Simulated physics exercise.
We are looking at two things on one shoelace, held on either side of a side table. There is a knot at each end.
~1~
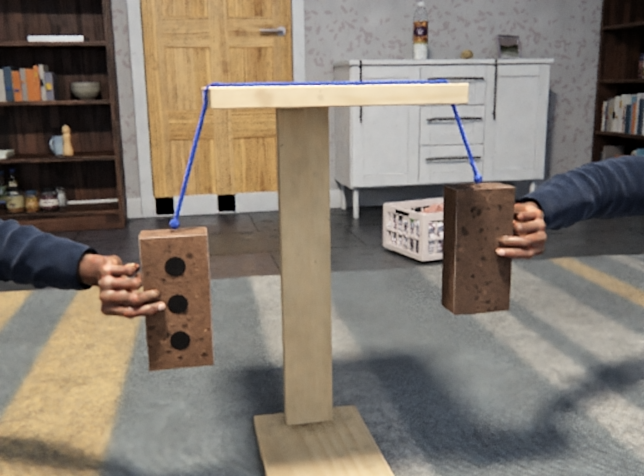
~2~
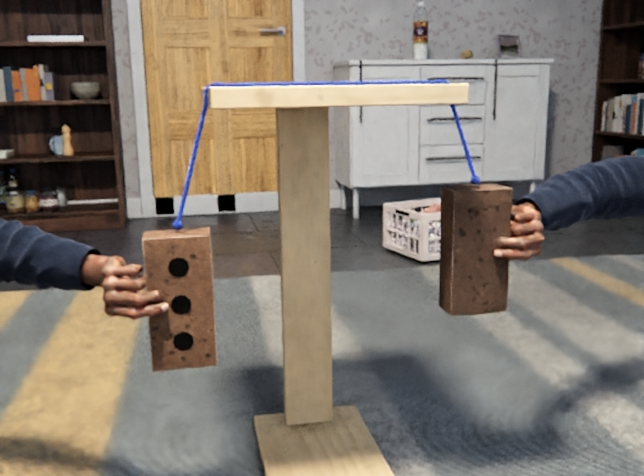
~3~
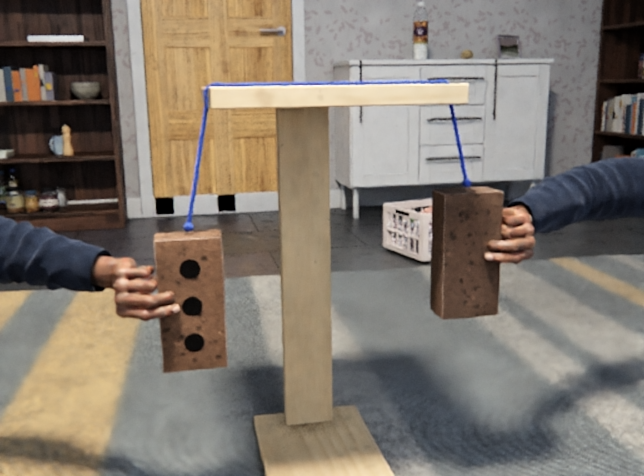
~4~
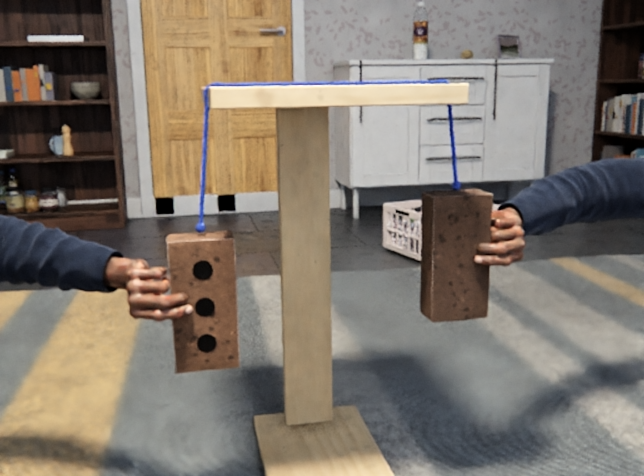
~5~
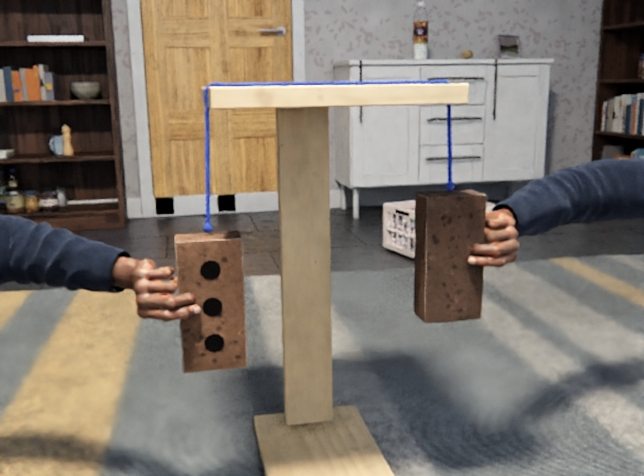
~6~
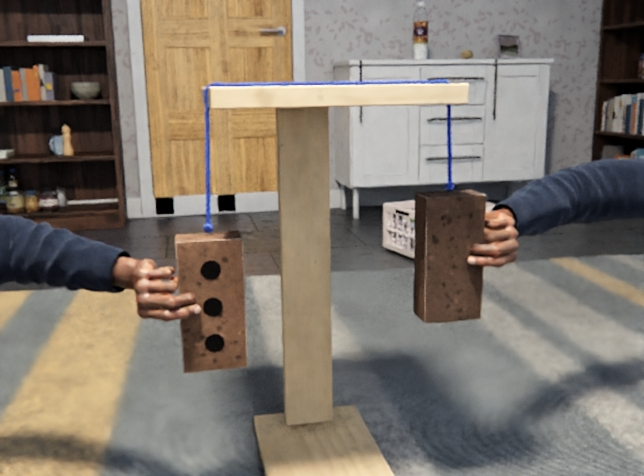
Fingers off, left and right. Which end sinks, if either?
In the end the shoelace stays as it is.
Then, 0.60 s on from there, left brick still level near (222, 301); right brick still level near (442, 257).
Then, 1.24 s on from there, left brick still level near (213, 301); right brick still level near (448, 256).
In the end, left brick still level near (222, 301); right brick still level near (444, 257). The shoelace hangs still.
